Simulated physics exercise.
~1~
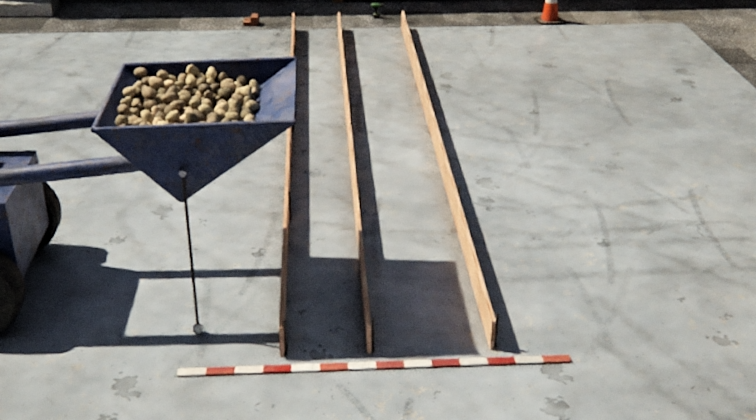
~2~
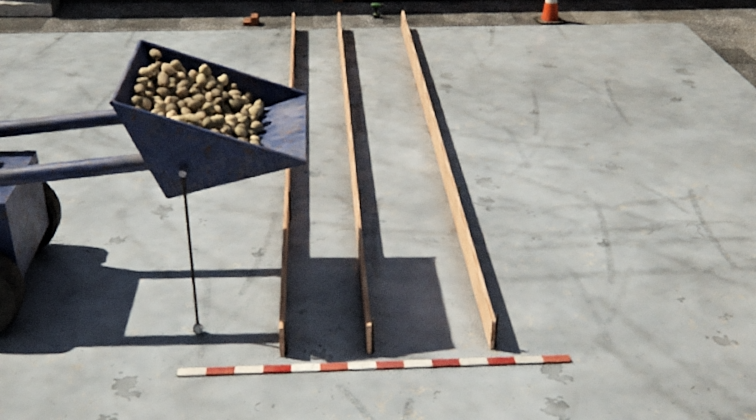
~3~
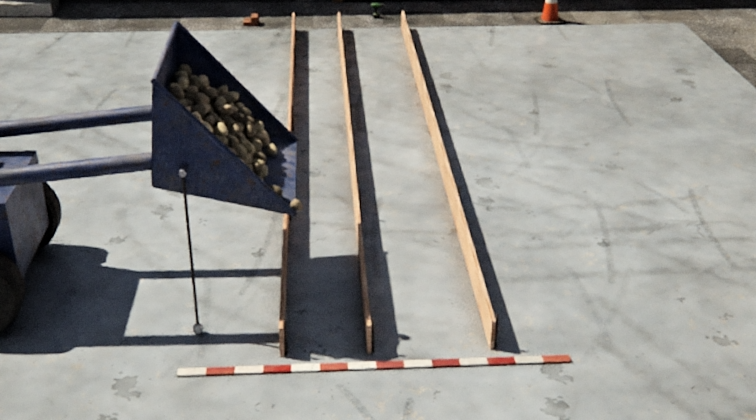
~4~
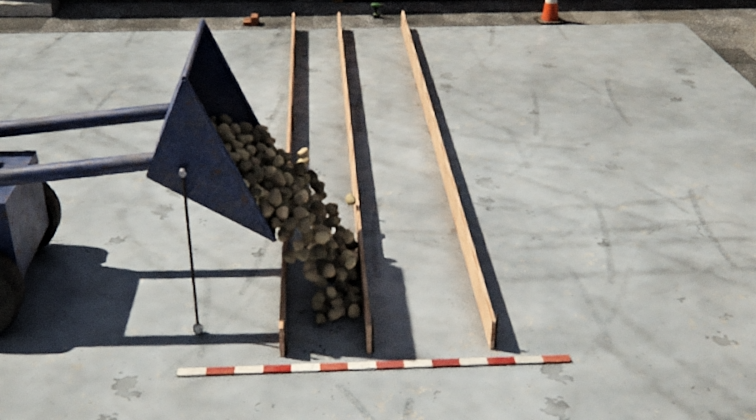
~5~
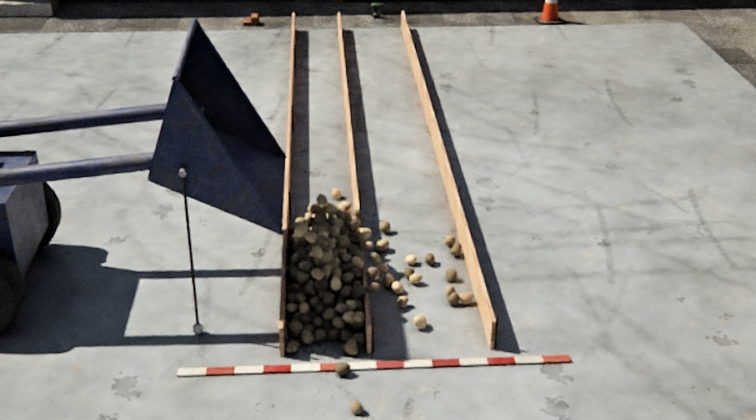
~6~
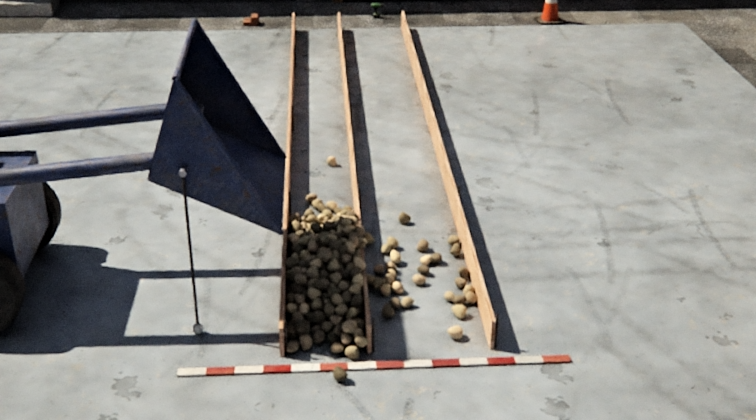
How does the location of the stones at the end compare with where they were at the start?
At the start the stones sit heaped in the raised bucket on the left. By the end they lie on the ground lower and to the right, mostly piled between the left and middle planks, with some scattered in the far bay.
